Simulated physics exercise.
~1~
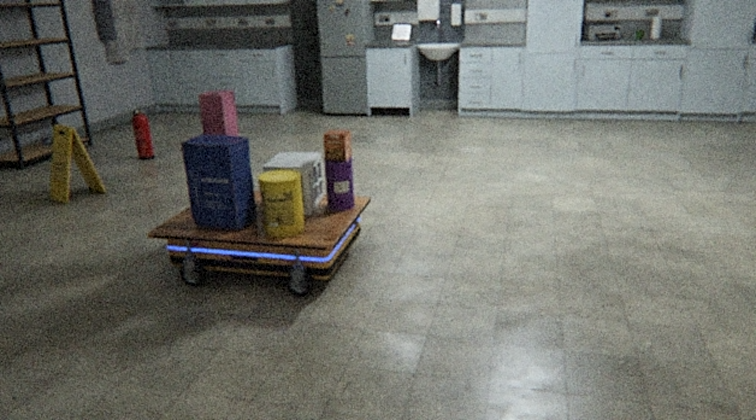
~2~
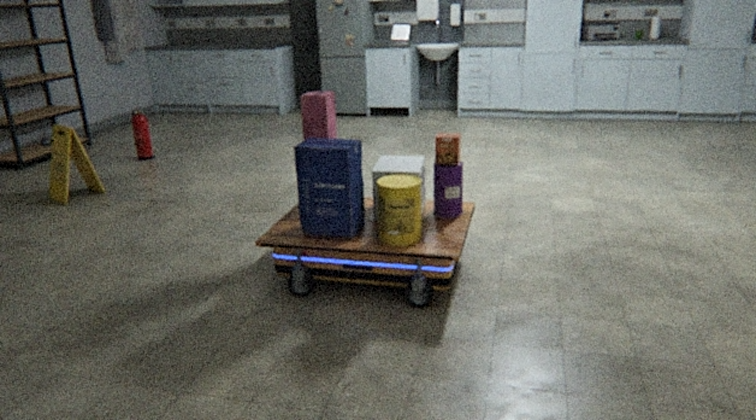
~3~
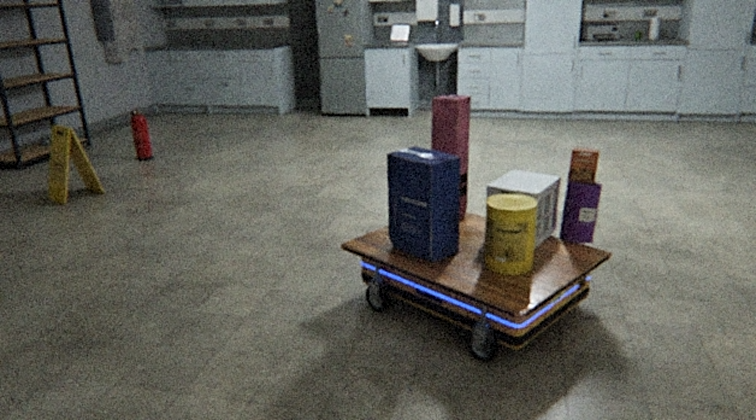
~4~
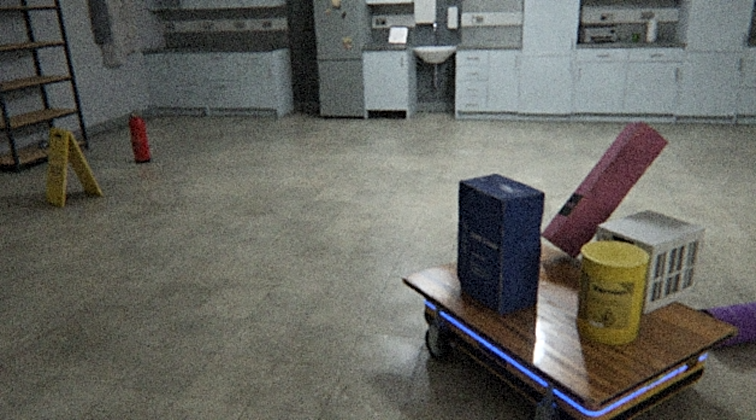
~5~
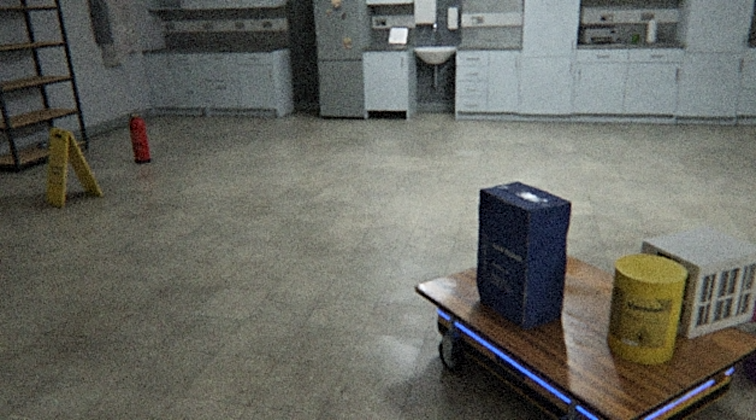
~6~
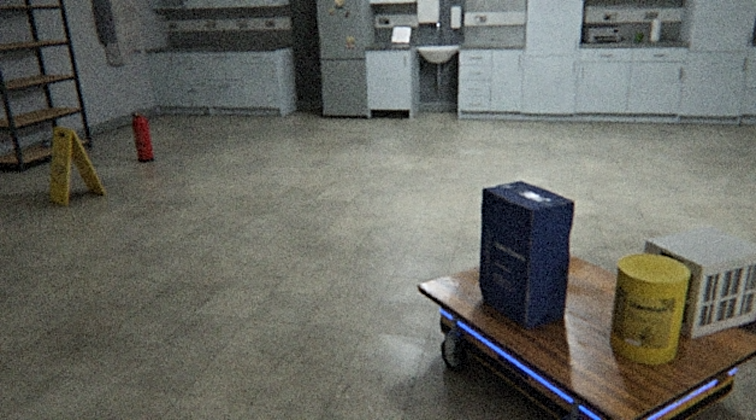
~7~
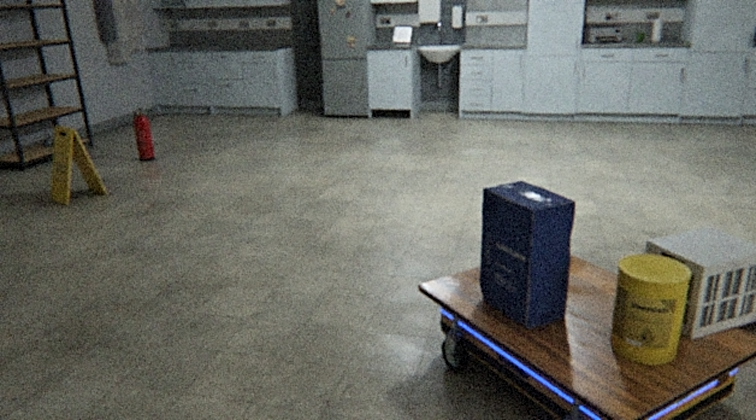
At first, a low wooden cart with a glowing blue strip rolls rightward across a tiled room, carrying a blue box, yellow pail, white crate, pink box, and an orange box above a purple canister. As it swings around and comes nearer, the orange box and purple canister tip at the far edge. The canister then lies on its side off the deck, while the tall pink box leans sharply and drops out of sight. The cart stops at the lower right. The blue box and yellow pail remain upright on the deck beside the white crate.
